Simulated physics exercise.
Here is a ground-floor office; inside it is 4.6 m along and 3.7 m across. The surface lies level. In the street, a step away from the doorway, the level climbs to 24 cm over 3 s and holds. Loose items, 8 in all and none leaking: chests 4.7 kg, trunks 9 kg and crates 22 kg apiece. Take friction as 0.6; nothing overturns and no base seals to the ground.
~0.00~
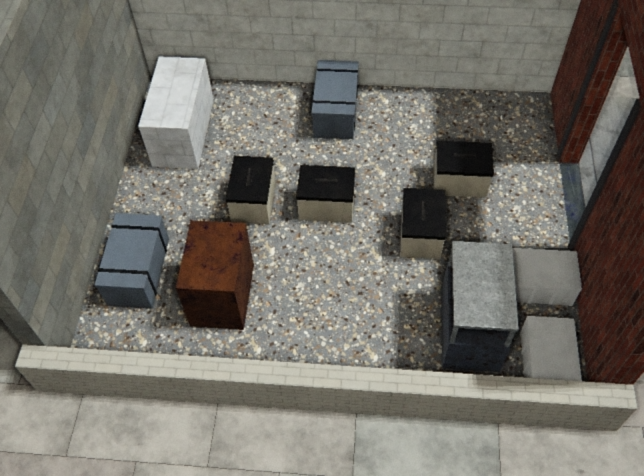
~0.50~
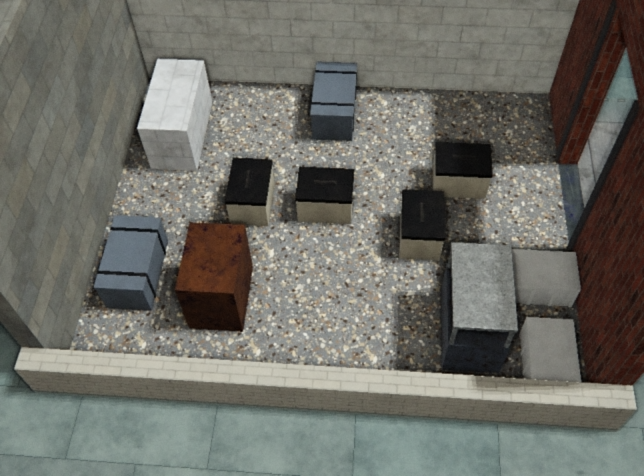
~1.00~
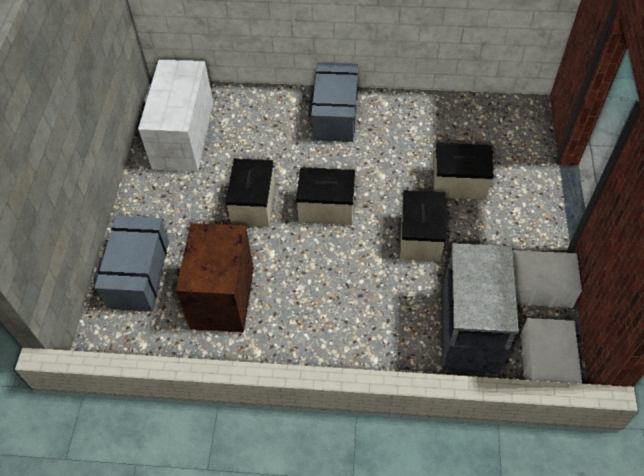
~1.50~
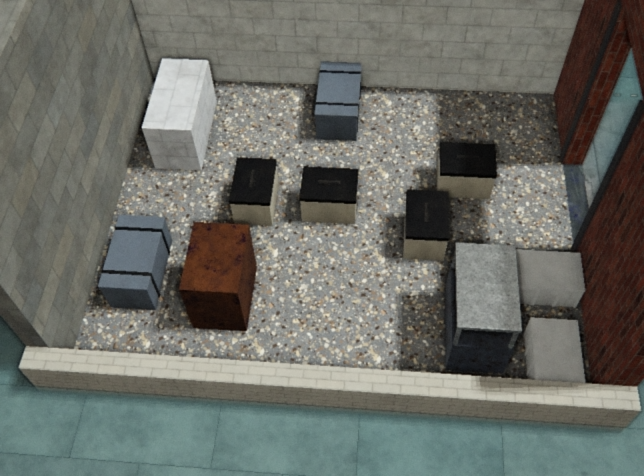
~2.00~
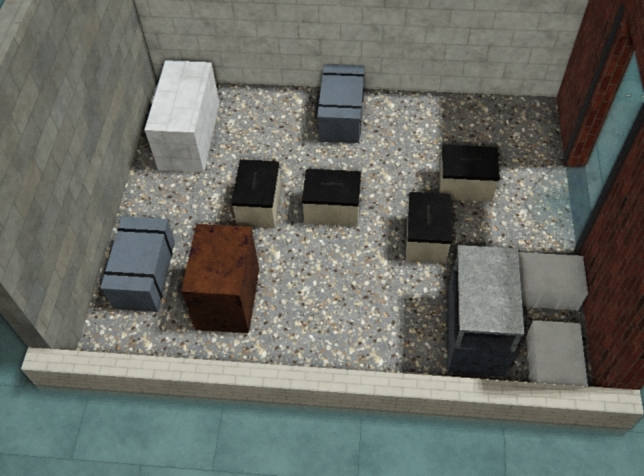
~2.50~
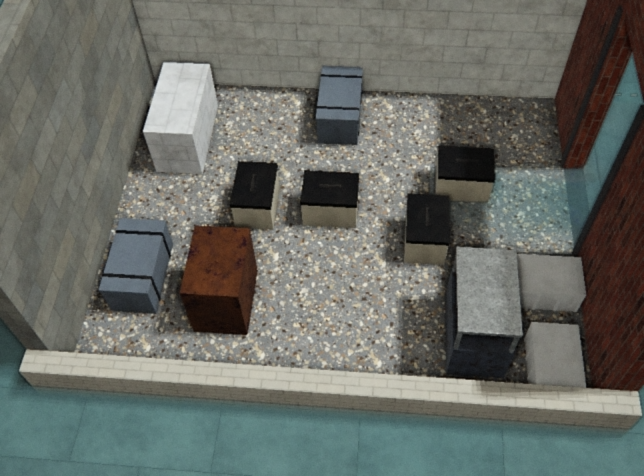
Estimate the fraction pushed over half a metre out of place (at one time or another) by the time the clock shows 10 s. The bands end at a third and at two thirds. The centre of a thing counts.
It is at least two thirds.
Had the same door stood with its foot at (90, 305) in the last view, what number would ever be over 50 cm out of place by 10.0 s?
Then 6.
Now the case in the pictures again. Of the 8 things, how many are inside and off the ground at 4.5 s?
At that moment 3.
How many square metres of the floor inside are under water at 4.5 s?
Roughly 10.0 m2.
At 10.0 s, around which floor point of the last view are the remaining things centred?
Around (270, 277).
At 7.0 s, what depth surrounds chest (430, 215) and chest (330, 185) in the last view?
Roughly 6 and 8 cm.
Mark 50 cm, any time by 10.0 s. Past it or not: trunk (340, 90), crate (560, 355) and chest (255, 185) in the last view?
In that order: Past it, short of it, over.
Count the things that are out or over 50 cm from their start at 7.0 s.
I count 5.
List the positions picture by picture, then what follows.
In the first picture, a chest at (465, 157), on the bottom; a chest at (326, 182) rests on the ground; water covers 0.0 m2; 0 of 8 have shifted.
In the second picture, a chest at (464, 158), on the bottom; a chest at (325, 183), on the bottom; 0.0 m2 under water; 0 of 8 have shifted.
In the third picture, a chest at (465, 159) rests on the ground; a chest at (326, 184), on the bottom; water covers 0.0 m2; 0 of 8 have shifted.
In the fourth picture, a chest at (468, 158) rests on the ground; a chest at (329, 183) rests on the ground; 0.0 m2 under water; 0 of 8 have shifted.
In the fifth picture, a chest at (471, 161) rests on the ground; a chest at (332, 186) rests on the ground; water covers 0.3 m2; 0 of 8 have shifted.
In the sixth picture, a chest at (467, 162), on the bottom; a chest at (330, 187), on the bottom; water covers 1.0 m2; 0 of 8 have shifted.
After 3.5 s 1 of 8 are over 50 cm from their spots; 0 afloat.
After 4.5 s 2 of 8 are over 50 cm from their spots; 3 afloat.
After 7.0 s 5 of 8 are over 50 cm from their spots; 6 afloat.
After 10.0 s 6 of 8 are over 50 cm from their spots, and 6 have been at some point; 6 afloat.
